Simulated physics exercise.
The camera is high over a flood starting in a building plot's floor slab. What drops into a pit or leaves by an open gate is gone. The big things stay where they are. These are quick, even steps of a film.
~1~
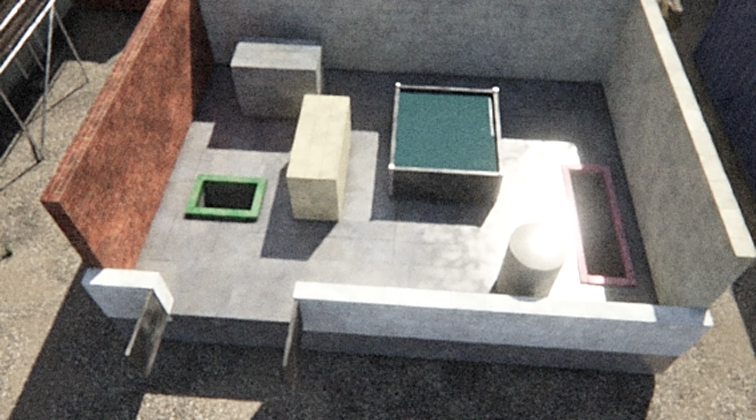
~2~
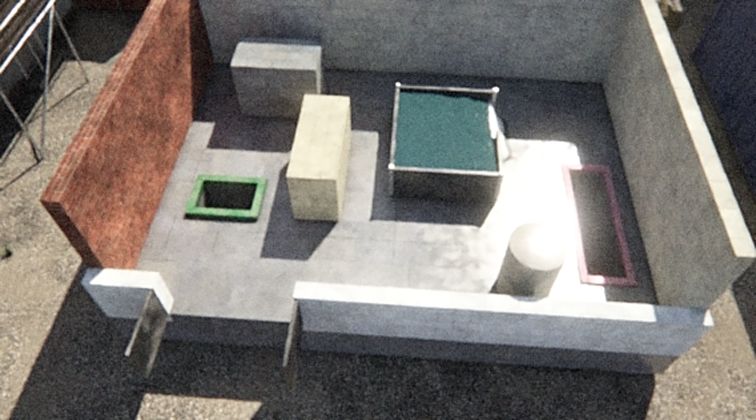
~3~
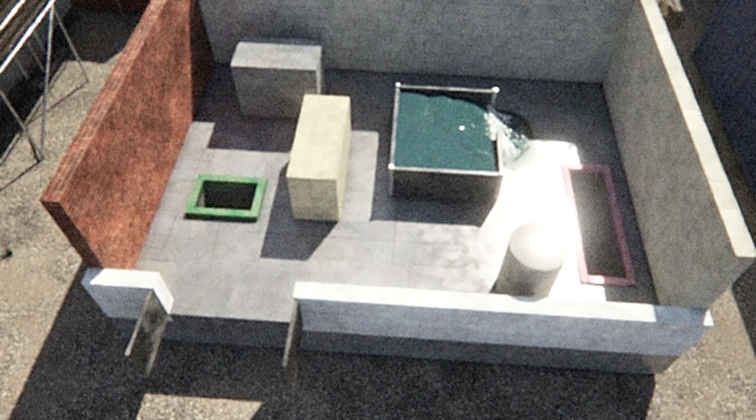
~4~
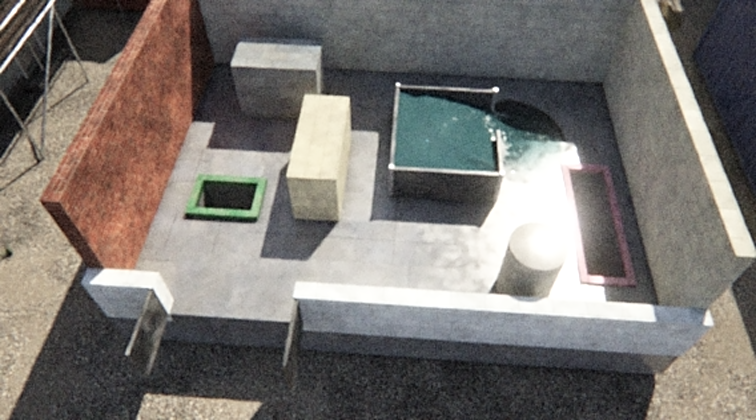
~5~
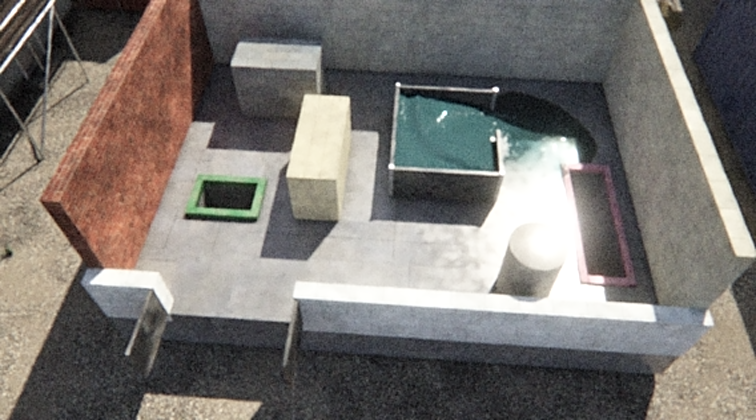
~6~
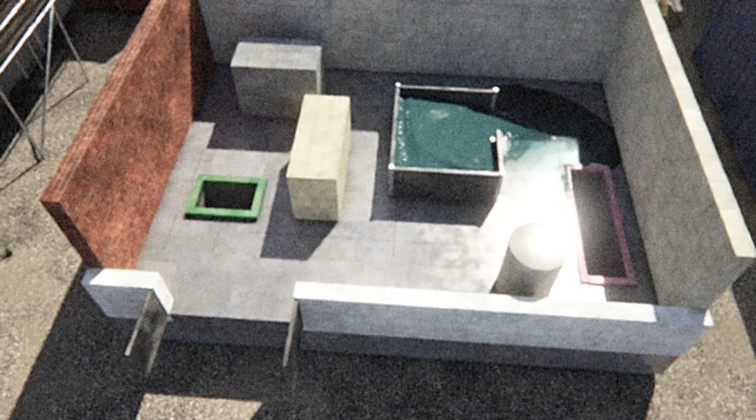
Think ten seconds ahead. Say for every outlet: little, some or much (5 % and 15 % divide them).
In the end: The gate takes less than 5 %; the pink pit takes more than 15 %; the green pit takes less than 5 %.
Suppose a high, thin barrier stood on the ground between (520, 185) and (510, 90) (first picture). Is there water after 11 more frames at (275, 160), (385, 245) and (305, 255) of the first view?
As listed: Free of water, no water, not flooded.
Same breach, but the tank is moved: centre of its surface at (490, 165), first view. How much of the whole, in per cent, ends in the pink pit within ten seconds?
Roughly, in per cent: Pink 35.
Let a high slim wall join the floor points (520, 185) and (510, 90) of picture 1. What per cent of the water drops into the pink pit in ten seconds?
Per cent: Pink 4.
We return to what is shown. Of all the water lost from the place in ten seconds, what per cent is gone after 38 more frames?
Some 80 per cent.
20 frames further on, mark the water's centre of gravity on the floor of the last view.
Close to (510, 144).
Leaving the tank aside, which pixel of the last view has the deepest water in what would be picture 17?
Close to (602, 109).
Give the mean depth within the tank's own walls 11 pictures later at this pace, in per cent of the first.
Close to 54 %.
A moment on, water covers 15 % of the floor; the gate 0 %, the pink pit 1 %, the green pit 0 %.
Next, water covers 20 % of the floor; the gate 0 %, the pink pit 4 %, the green pit 0 %.
Then, water covers 25 % of the floor; the gate 0 %, the pink pit 9 %, the green pit 0 %.
Later, water covers 50 % of the floor; the gate 0 %, the pink pit 18 %, the green pit 0 %.
In the end, water covers 80 % of the floor; the gate 0 %, the pink pit 22 %, the green pit 0 %.
